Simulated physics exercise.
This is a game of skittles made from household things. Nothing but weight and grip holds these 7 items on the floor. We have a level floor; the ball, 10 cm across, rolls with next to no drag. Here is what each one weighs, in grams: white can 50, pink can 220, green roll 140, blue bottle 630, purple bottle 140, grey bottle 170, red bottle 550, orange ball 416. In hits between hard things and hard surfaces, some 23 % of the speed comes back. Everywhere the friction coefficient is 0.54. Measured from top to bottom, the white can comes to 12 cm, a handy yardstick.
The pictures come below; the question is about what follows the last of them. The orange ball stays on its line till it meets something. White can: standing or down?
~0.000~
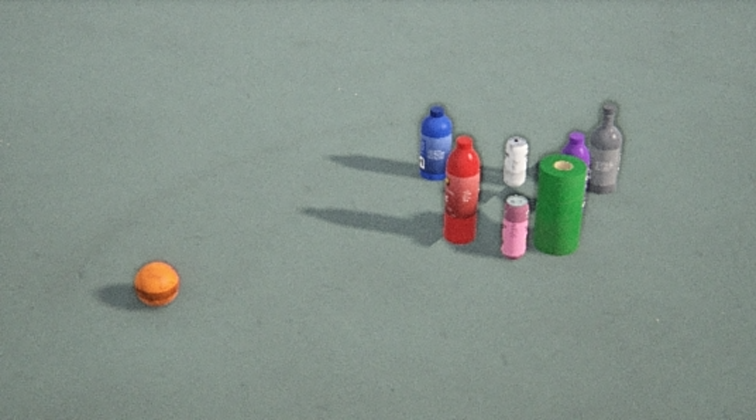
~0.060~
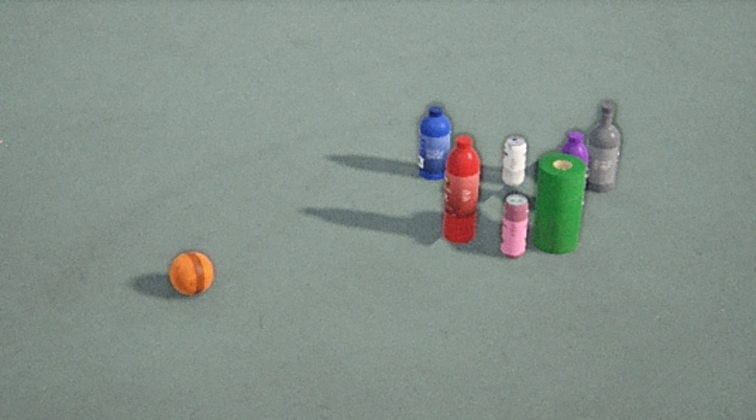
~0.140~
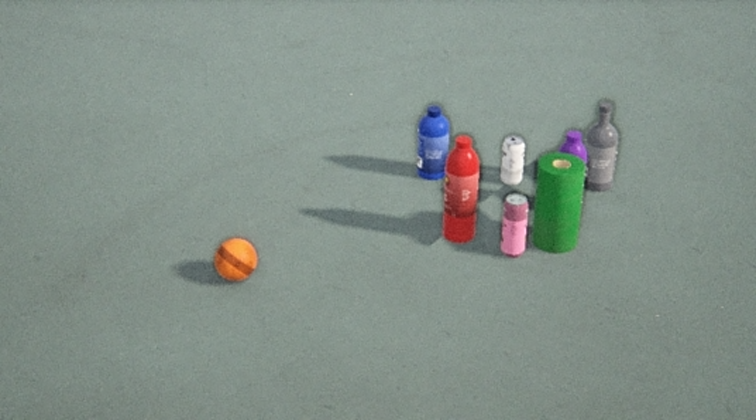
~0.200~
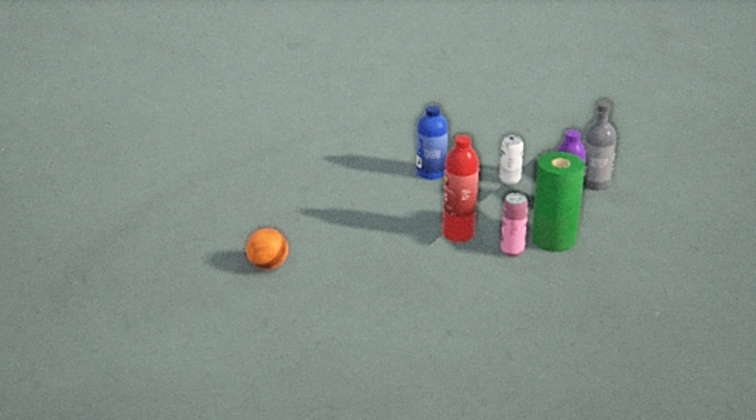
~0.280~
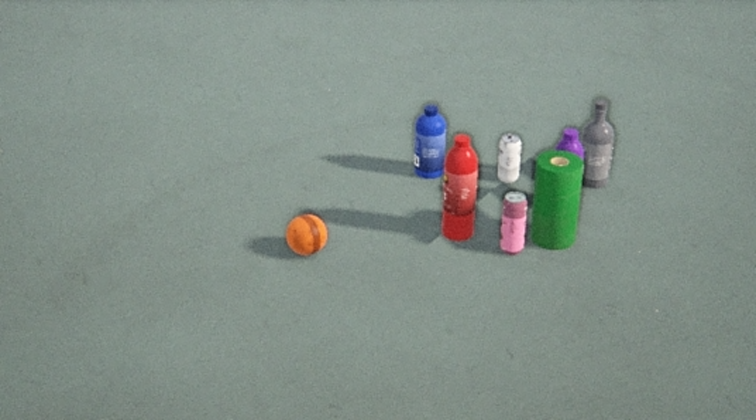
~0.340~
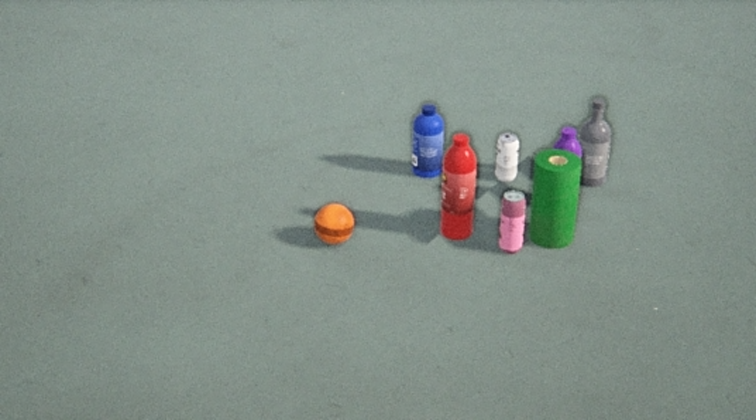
It keels over.
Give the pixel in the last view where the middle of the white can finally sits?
At pixel (645, 167) or so, give or take.
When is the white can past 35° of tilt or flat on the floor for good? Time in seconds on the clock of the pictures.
It happens near 0.9 s.
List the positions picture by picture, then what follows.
In the first frame, ball 0 cm along; orange ball (157, 285); white can (515, 162).
In the second frame, ball 8 cm along; orange ball (191, 273); blue bottle (435, 142).
In the third frame, ball 19 cm along; orange ball (236, 260); grey bottle (601, 146).
In the fourth frame, ball 27 cm along; orange ball (267, 249); pink can (514, 226).
In the fifth frame, ball 38 cm along; orange ball (306, 235); blue bottle (430, 140).
In the sixth frame, ball 46 cm along; orange ball (334, 224); white can (507, 158).
After 1.14 s, ball 138 cm along; orange ball near (599, 118); white can on its side near (604, 151).
After 2.34 s, white can on its side near (639, 165).
By the end (3.7 s), tipped over on the floor, white can; the other 6 in place, give or take 8 cm. Seen from the same camera at the end, white can near (645, 167).
